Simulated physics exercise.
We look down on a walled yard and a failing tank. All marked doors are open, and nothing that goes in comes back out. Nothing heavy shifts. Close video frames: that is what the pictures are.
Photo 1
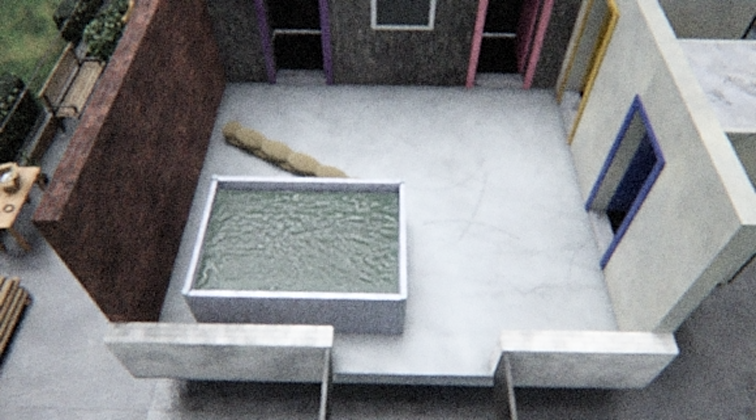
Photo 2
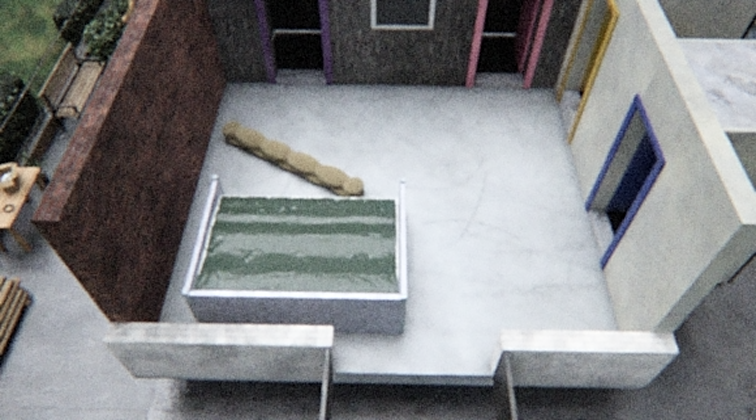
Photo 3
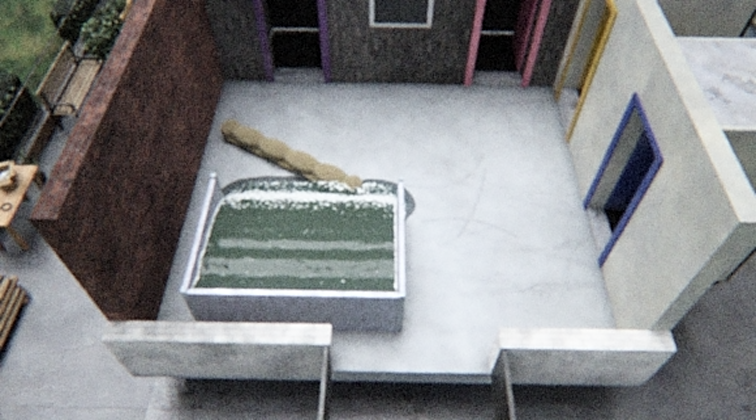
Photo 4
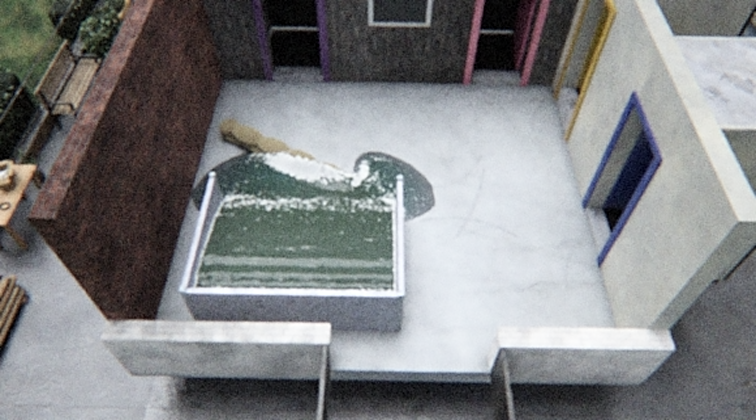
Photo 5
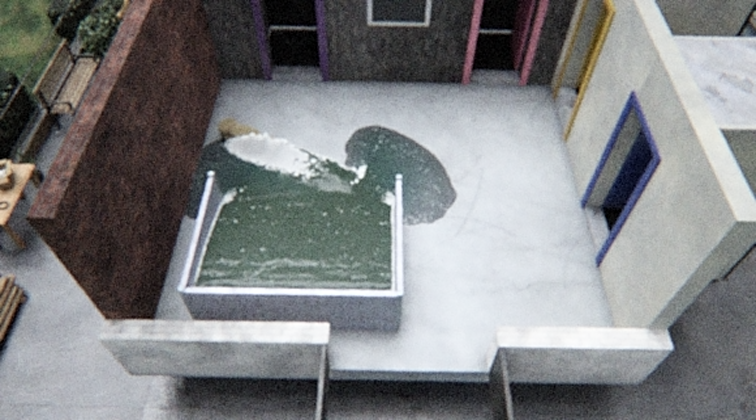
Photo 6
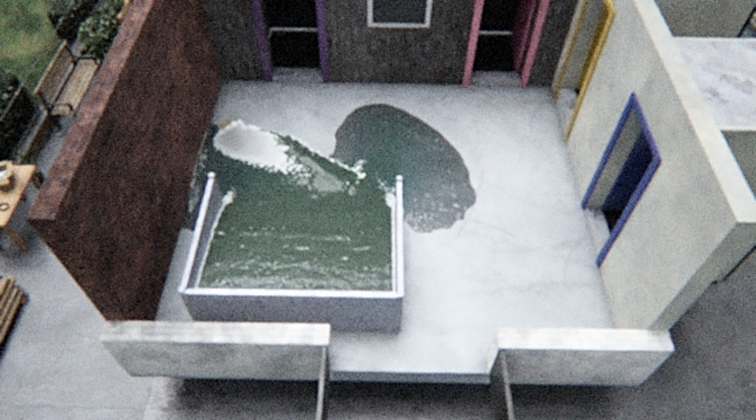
Green water pouring out the far side of a rectangular tank, washing over a row of tan sacks and spreading across a pale walled yard.
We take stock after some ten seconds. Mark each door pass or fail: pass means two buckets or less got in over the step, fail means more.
Yellow door - pass, pink door - fail, blue door - fail, purple door - fail.
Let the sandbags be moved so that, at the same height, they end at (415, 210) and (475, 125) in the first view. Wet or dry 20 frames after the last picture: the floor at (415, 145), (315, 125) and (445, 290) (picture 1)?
Those spots come out swamped, swamped and untouched, respectively.
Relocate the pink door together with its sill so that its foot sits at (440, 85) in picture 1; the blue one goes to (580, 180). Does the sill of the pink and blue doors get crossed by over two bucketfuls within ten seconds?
Note: Pink beats the limit, blue beats the limit.
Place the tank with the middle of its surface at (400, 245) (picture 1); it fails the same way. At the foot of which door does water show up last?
Answer: The blue one.
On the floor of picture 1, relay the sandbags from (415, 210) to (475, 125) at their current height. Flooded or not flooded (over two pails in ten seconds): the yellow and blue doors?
As I see it, the yellow door remains within bounds, while the blue door remains within bounds.
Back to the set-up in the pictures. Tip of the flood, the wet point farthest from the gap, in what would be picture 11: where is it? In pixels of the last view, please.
About (485, 88).
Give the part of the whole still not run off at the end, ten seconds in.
84 %.
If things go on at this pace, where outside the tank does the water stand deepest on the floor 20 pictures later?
Somewhere around pixel (192, 349).
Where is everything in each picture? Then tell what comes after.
The water tank at (303, 237) is whole and still, in the first frame.
The front is at a hidden place, out from the gap on the water tank's far side, in the second frame.
The front is at a hidden place, out from the gap on the water tank's far side, in the third frame.
Water pours out on the water tank's far side and has run to (208, 180), in the fourth frame.
Water pours out on the water tank's far side and has run to (216, 145), in the fifth frame.
Water pours out on the water tank's far side and has run to (384, 107), in the sixth frame.
A moment on, water covers 55 % of the floor; the yellow door not reached, the pink door not reached, the blue door not reached, the purple door wet at the sill, nothing in.
Next, water covers 70 % of the floor; the yellow door wet at the sill, nothing in, the pink door under two buckets in, the blue door not reached, the purple door over two buckets in.
Then, water covers 70 % of the floor; the yellow door wet at the sill, nothing in, the pink door under two buckets in, the blue door wet at the sill, nothing in, the purple door far over two buckets in.
Later, water covers 90 % of the floor; the yellow door wet at the sill, nothing in, the pink door over two buckets in, the blue door under two buckets in, the purple door far over two buckets in.
In the end, water covers 95 % of the floor; the yellow door wet at the sill, nothing in, the pink door over two buckets in, the blue door over two buckets in, the purple door far over two buckets in.
